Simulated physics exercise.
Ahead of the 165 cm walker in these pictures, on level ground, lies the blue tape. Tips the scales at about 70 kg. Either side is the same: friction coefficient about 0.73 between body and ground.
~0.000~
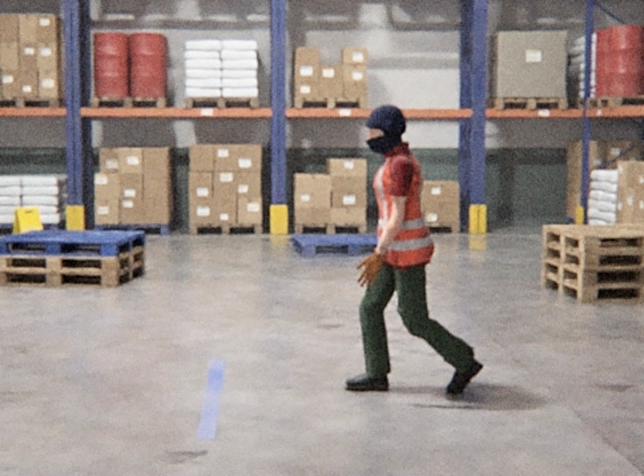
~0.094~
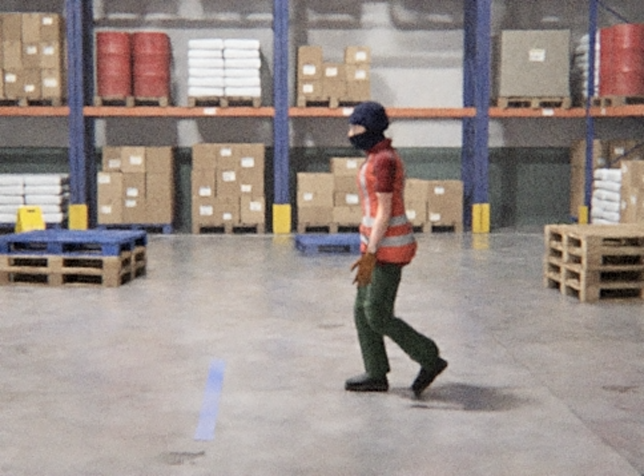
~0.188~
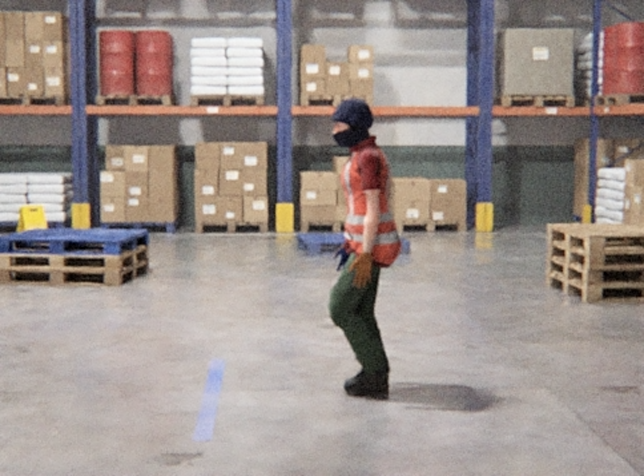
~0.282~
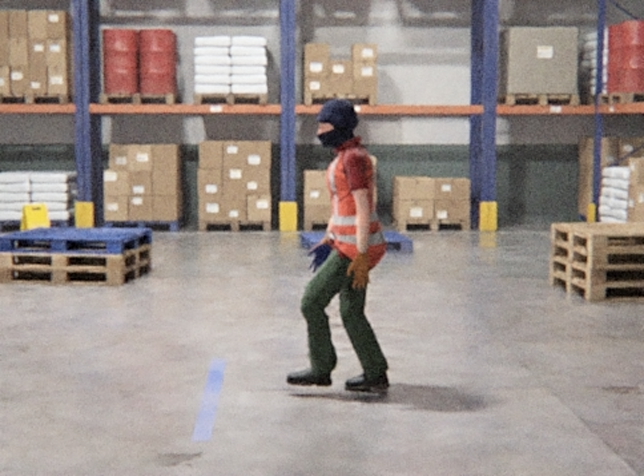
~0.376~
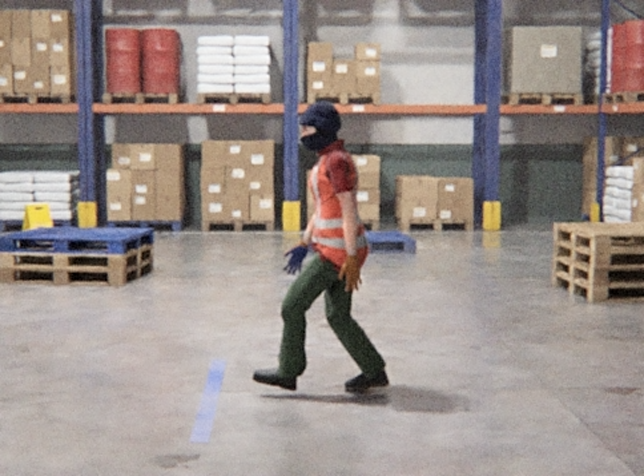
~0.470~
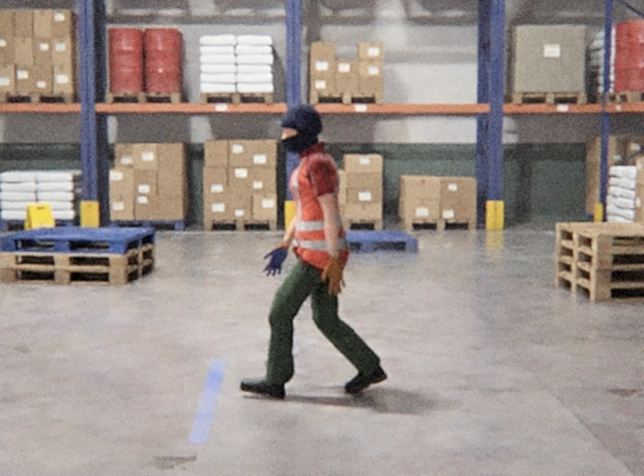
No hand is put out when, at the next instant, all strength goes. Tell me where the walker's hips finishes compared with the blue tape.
I expect it to go across the line.
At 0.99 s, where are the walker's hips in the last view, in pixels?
Look close to (227, 345) and you'll spot it.
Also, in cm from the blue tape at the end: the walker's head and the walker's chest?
Walker's head 60 past, walker's chest 40 past.
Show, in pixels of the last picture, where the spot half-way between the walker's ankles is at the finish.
The midpoint sits near (271, 370).
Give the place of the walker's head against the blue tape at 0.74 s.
Around 25 cm shy of it.
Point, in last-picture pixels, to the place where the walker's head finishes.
At about (98, 387).
After 0.74 s the walker's hips are 36 cm short of the blue tape, near (274, 300) in the last picture's view.
After 0.99 s the walker's hips are 10 cm short of the blue tape, near (227, 345) in the last picture's view.
After 1.29 s the walker's hips are 10 cm past the blue tape, near (191, 333) in the last picture's view; the walker's head 61 cm past the blue tape.
At rest, 2.9 s, walker's hips cross the blue tape; walker's head crosses the blue tape; walker's chest crosses the blue tape.
